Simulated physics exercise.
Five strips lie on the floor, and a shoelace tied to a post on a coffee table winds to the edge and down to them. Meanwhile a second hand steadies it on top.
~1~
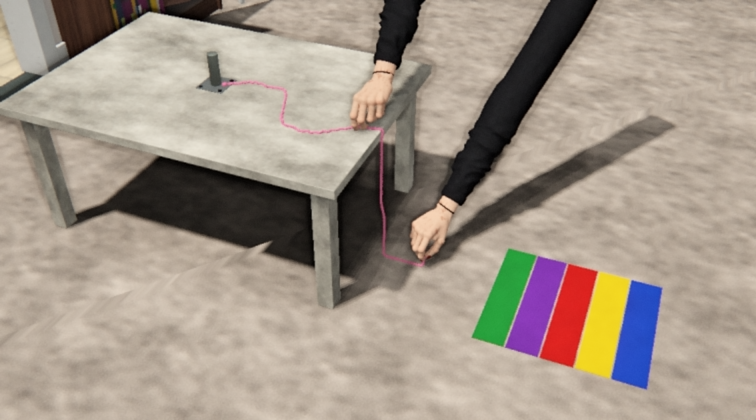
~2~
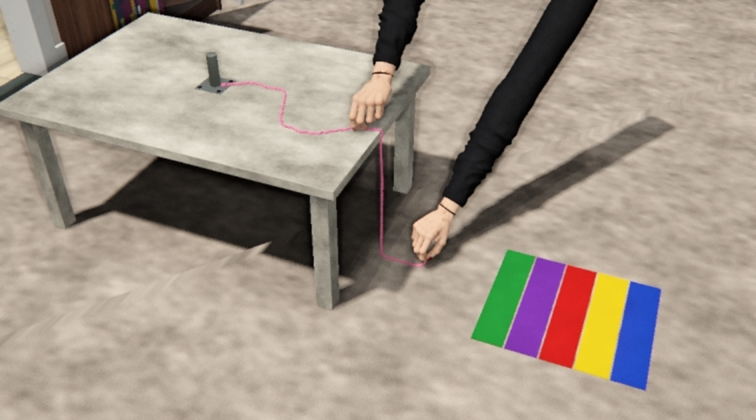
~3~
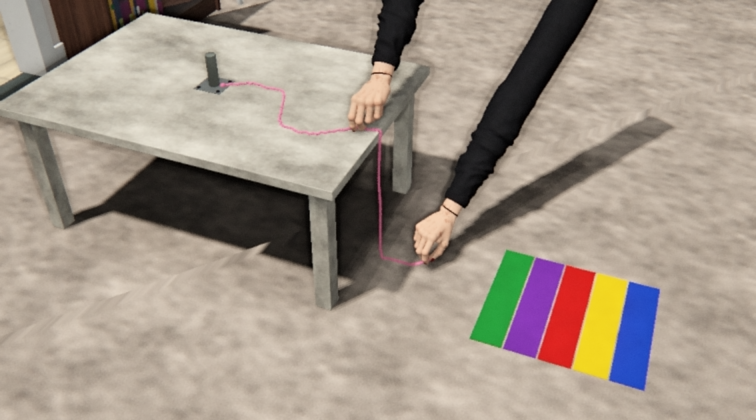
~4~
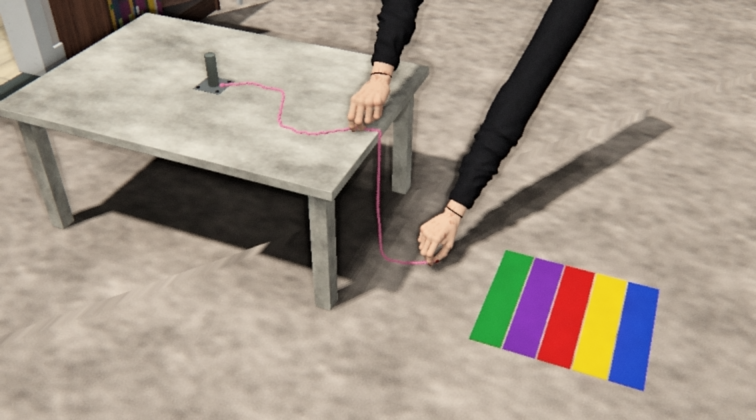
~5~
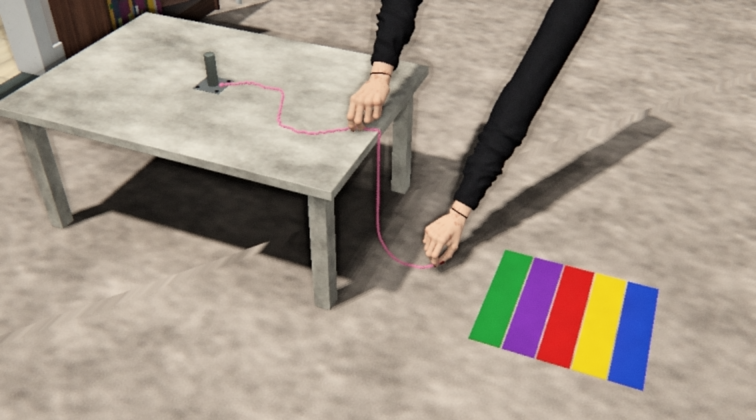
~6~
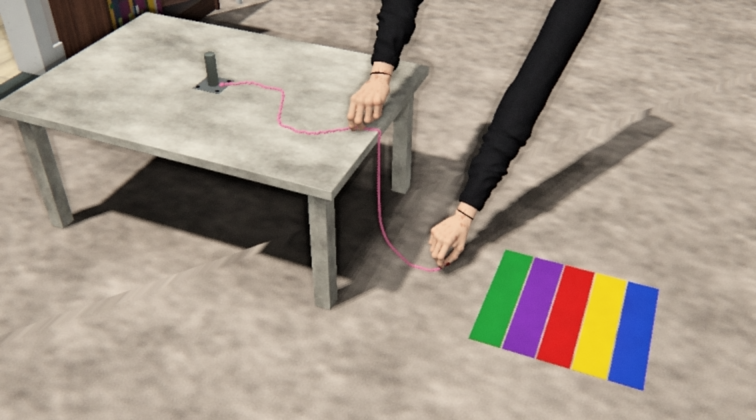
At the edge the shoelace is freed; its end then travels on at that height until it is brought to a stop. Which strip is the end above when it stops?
The yellow one.
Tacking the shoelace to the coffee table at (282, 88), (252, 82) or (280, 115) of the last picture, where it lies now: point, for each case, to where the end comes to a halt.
First try (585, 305), second try (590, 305), third try (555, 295).
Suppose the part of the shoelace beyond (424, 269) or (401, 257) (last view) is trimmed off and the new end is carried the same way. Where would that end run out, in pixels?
In order, about (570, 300) and about (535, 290).
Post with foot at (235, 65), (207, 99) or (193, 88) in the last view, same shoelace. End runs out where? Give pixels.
Estimated pixels per try: (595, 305); (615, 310); (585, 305).
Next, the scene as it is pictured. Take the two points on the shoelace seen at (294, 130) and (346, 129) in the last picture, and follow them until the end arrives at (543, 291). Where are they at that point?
(354, 125) and (383, 164).
Soon after, end near (543, 291); over purple.
Then, end near (580, 301); over red.
At full stretch, end near (603, 307); over yellow. It gets as far as the yellow strip.
